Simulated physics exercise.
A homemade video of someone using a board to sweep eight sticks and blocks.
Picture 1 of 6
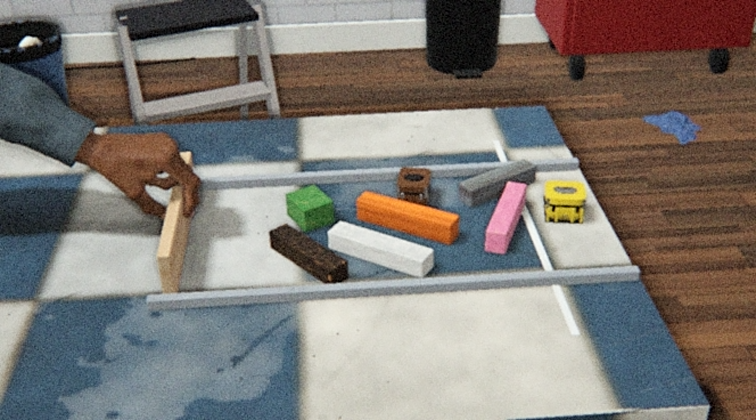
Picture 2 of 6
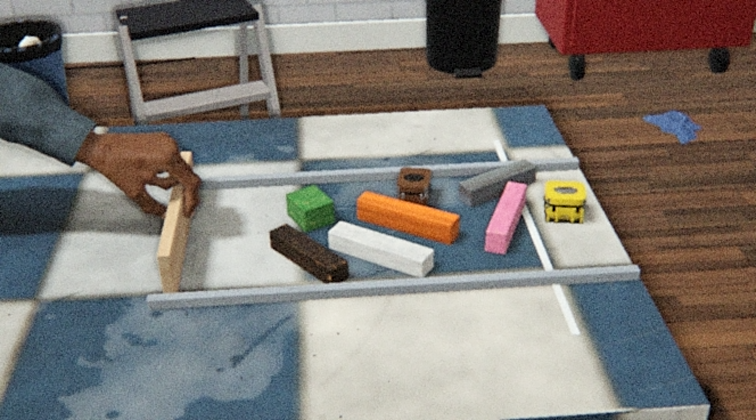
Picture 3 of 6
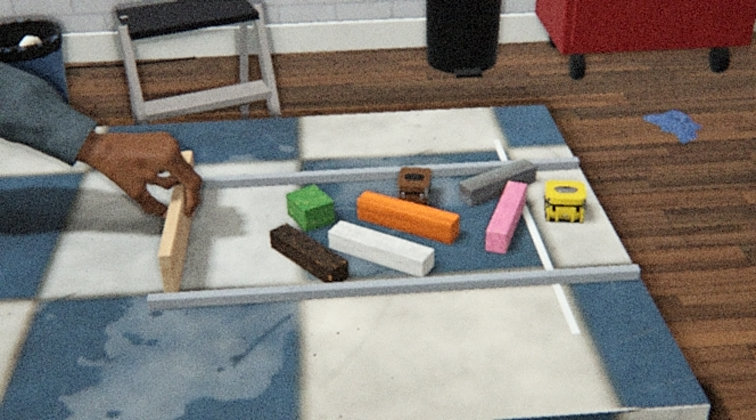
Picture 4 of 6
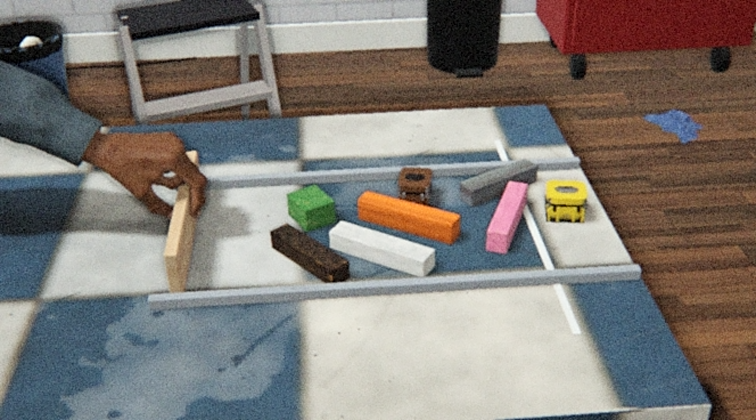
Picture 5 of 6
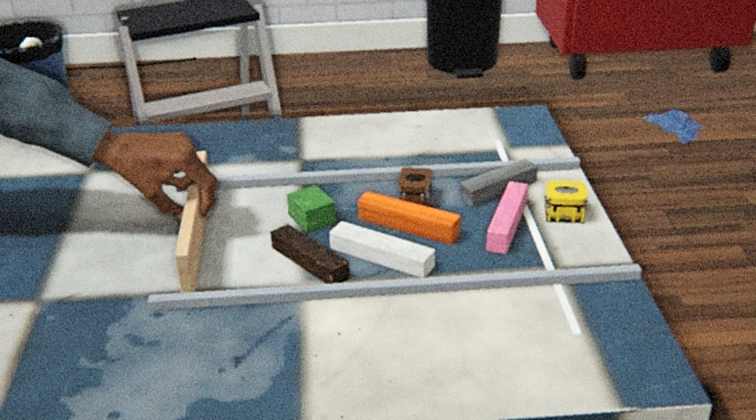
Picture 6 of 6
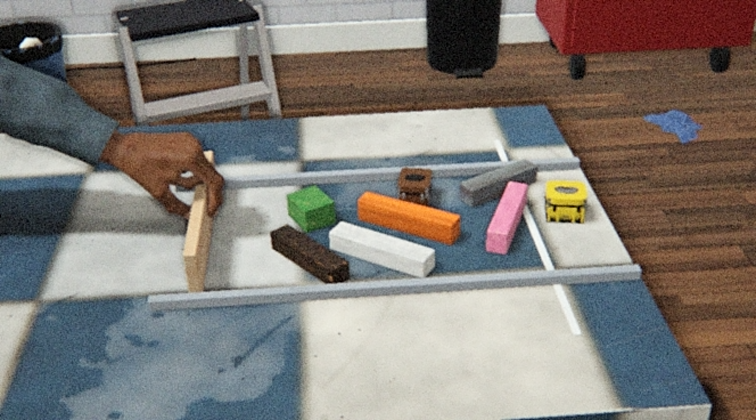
The clip opens on a hand holding a wooden board upright at the left of a checked surface, with colourful sticks, blocks and a yellow case lying between two rails. The hand stays nearly still at first, then slides the board slightly right, while the scattered pieces remain in place, untouched.
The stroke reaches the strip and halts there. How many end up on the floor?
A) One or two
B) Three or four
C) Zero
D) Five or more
The answer is A.
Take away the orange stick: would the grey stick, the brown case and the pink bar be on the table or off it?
Taking them one by one, the grey stick holds its spot, the brown case holds its spot and the pink bar holds its spot.
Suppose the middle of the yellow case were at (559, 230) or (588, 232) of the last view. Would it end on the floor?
First place: It comes off; second place: It comes off.
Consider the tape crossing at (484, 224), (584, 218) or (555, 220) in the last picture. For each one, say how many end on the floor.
Try 1: 0; try 2: 5; try 3: 3.
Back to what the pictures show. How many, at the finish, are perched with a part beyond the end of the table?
Looks like 1 of them.
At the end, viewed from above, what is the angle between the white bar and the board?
About 0°.
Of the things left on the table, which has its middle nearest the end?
It's the pink bar.
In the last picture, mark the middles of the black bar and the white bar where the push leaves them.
Answer: First (554, 242), after that (575, 238).
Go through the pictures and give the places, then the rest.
The first picture shows yellow case (564, 202); grey stick (498, 183); pink bar (507, 217); board (178, 220); tape (529, 222).
The second picture shows grey stick (498, 183); brown case (414, 189).
The third picture shows pink bar (507, 216); orange stick (408, 217).
The fourth picture shows yellow case (565, 202); white bar (381, 249).
The fifth picture shows grey stick (499, 182); board (195, 219).
The sixth picture shows yellow case (565, 202); grey stick (499, 183); pink bar (508, 216); board (202, 219); tape (530, 221).
A little later, none off yet; yellow case at rest near (565, 202); grey stick at rest near (499, 183); pink bar at rest near (508, 216).
Next, none off yet; yellow case at rest near (565, 202); grey stick at rest near (499, 183); pink bar at rest near (517, 218).
Later still, none off yet; yellow case shifted a little near (581, 200); grey stick shifted about its own width near (565, 176); pink bar shifted a little near (559, 217).
When it is over, the number that fall off is one or two; down, grey stick and yellow case.
